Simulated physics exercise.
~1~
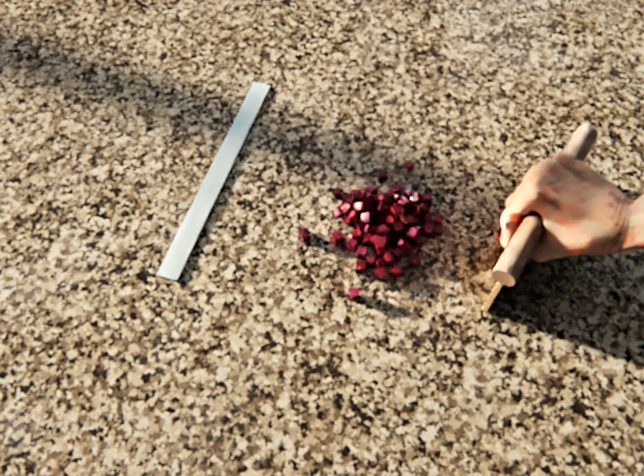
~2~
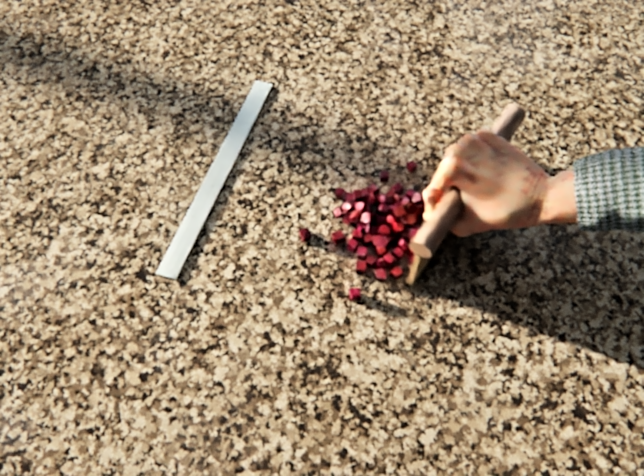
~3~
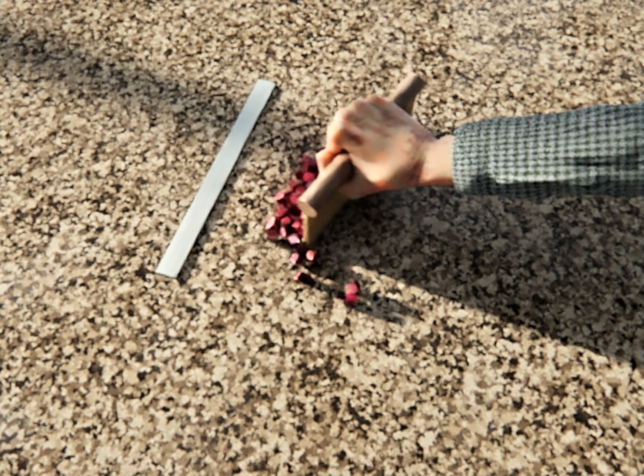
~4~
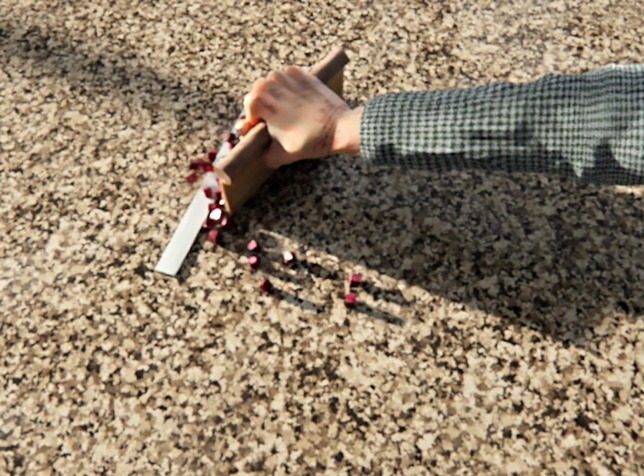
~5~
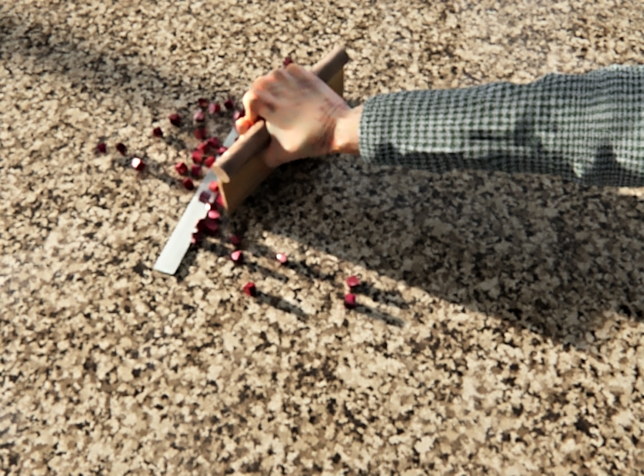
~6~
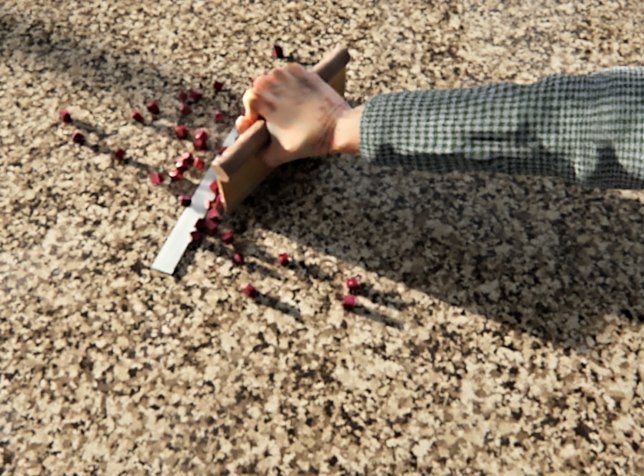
In this clip, a hand in a checked sleeve pushes a pile of dark red cubes leftward with a wooden scraper across a speckled surface to a pale flat strip, then stops there as cubes scatter beyond it, leaving some by the strip and a few trailing behind.
